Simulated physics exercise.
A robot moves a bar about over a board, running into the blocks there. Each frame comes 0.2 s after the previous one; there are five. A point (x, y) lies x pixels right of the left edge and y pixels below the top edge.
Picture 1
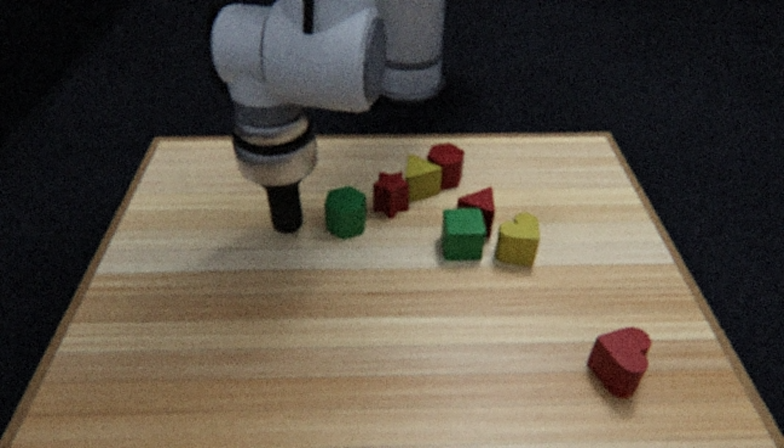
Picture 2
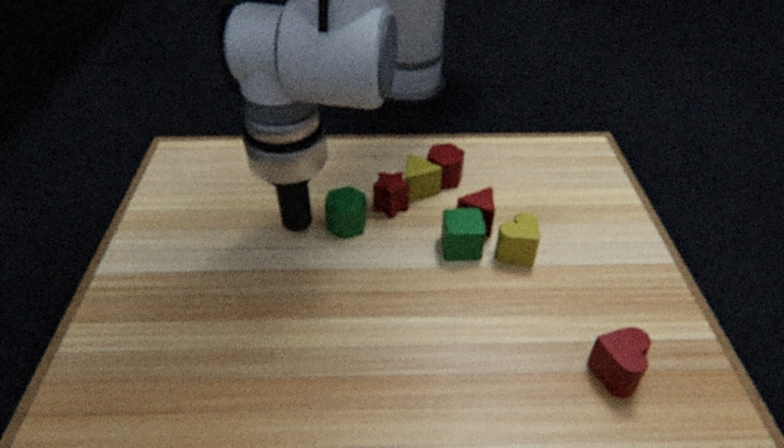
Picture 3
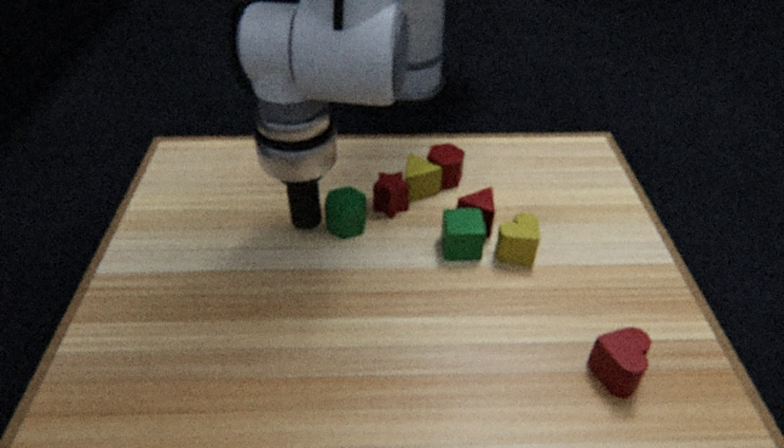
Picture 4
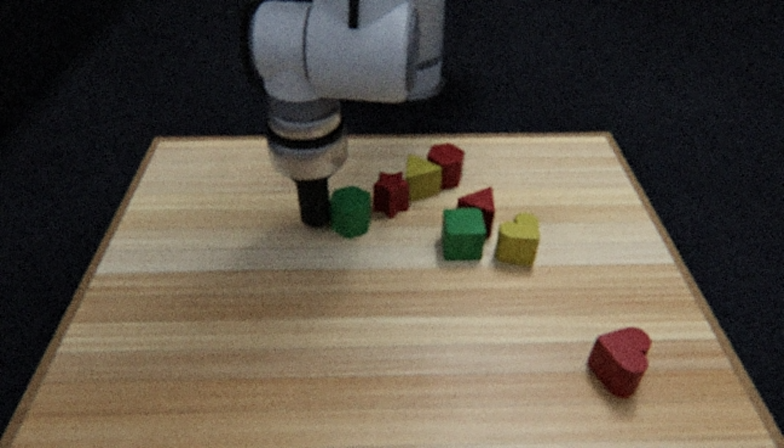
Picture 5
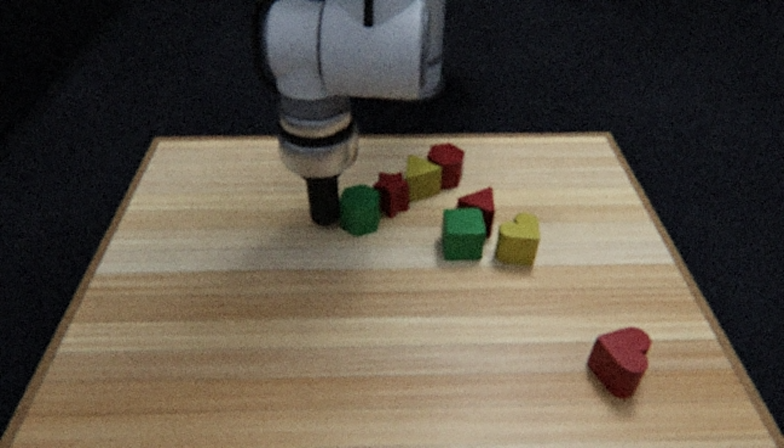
A robot arm holding a dark bar upright moves slowly to the right across a wooden board scattered with red, green and yellow blocks. The bar closes the small gap to the green hexagon, then nudges it a short way right, toward the red star block, while the other blocks stay still.
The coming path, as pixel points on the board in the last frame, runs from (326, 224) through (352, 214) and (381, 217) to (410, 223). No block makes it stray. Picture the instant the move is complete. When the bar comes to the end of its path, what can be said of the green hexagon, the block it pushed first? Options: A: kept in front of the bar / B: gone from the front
I'll go with A - kept in front of the bar.
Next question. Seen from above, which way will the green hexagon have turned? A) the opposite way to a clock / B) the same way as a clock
B
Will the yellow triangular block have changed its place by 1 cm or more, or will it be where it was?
It leaves its spot.
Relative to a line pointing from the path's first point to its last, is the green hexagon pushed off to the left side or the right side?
Right.
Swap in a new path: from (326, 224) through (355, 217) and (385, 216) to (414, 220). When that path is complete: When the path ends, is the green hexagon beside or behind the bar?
It seems not.
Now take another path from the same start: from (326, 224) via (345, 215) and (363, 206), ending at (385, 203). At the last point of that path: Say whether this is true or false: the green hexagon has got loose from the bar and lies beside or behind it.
This is true.
The first path, step by step. One third of the way, bar at (353, 205); green hexagon at (383, 196), turned 15° clockwise; red star block at (398, 177); yellow triangular block at (423, 165).
Two thirds of the way, bar at (383, 208); green hexagon at (409, 205), turned 40° clockwise; red star block at (407, 179), turned 45° anticlockwise; yellow triangular block at (426, 163).
At the end, bar at (410, 214); green hexagon at (431, 216), turned 55° clockwise; red star block at (422, 180), turned 85° anticlockwise; yellow triangular block at (427, 162); green square block at (471, 222).
